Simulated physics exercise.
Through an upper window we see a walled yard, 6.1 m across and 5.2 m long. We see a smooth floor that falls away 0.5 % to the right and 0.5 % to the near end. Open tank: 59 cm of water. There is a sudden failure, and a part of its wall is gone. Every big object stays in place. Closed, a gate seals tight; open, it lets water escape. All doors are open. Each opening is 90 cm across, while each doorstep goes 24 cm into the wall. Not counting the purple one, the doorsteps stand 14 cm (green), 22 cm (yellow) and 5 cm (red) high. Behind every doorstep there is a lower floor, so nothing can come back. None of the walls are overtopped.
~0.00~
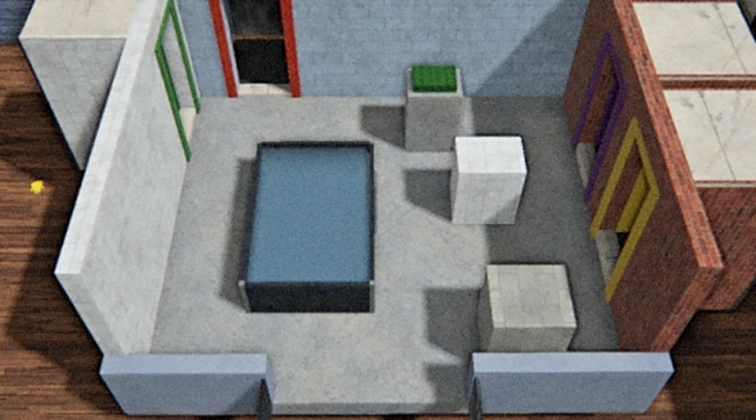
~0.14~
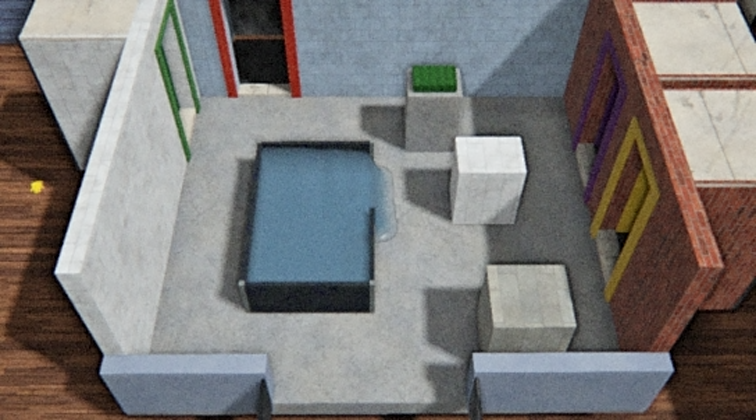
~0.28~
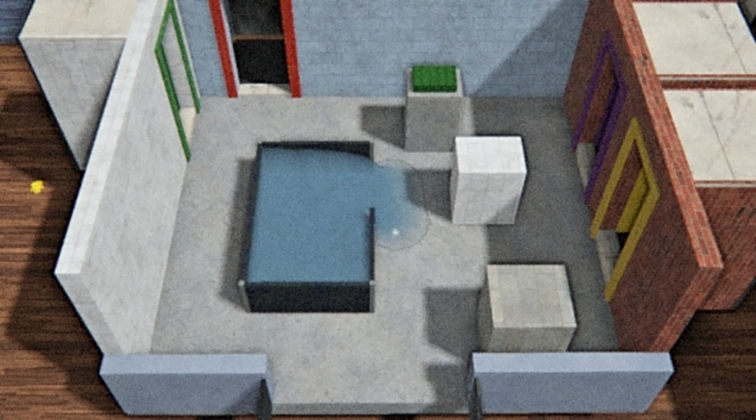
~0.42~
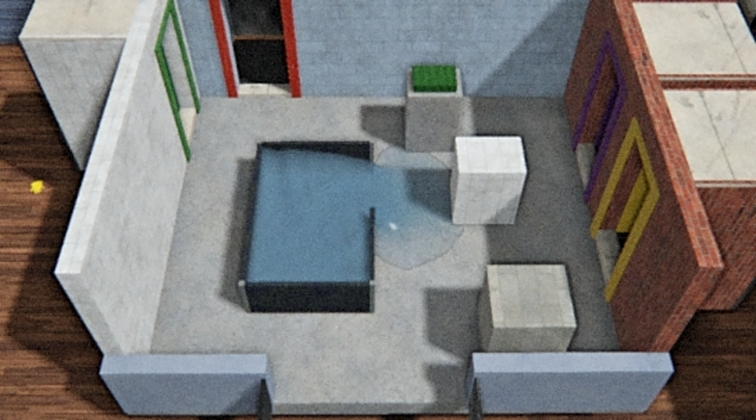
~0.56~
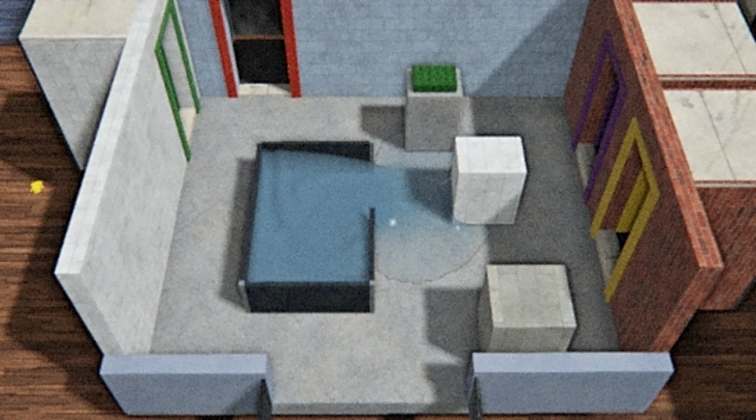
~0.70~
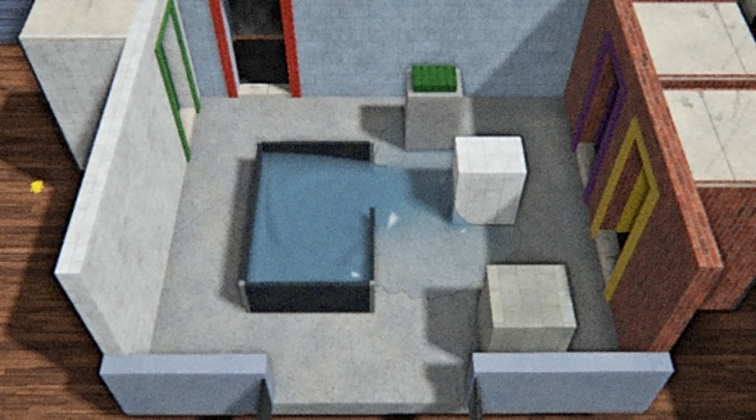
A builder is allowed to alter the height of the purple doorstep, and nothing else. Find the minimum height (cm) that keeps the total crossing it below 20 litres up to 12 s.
The minimum is roughly 20 cm.
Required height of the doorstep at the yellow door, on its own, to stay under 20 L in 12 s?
For yellow: Close to 10.5 cm.
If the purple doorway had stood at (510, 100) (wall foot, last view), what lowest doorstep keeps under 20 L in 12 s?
Roughly 12.0 cm.
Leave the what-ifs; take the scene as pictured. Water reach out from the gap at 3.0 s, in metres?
4.2 metres.
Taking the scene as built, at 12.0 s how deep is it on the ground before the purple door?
A ruler would read roughly 8.0 cm.
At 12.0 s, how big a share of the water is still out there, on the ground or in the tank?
Close to 76 per cent is still present.
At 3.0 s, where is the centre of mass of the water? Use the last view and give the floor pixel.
(410, 215), roughly.
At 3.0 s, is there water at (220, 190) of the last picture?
At that moment it's not yet touched.
After 1.4 s water covers 30 % of the floor, deepest (45 cm) near (442, 159); 13 cm at the purple door, 0 litres in over its 20 cm doorstep.
After 3.0 s water covers 55 % of the floor, deepest (29 cm) near (446, 204); 24 cm at the purple door, 14 litres in over its 20 cm doorstep.
After 12.0 s water covers 95 % of the floor, deepest (10 cm) near (574, 384); 8 cm at the purple door, 20 litres in over its 20 cm doorstep.
At the purple door as built, the water arrived by 1.1 s and peaked near 26 cm at 2.2 s.
With a doorstep of 17.5 cm, 38 litres would have come in within the 12 s; with 24.5 cm, 4 litres. So under 20 litres takes about 20 cm.
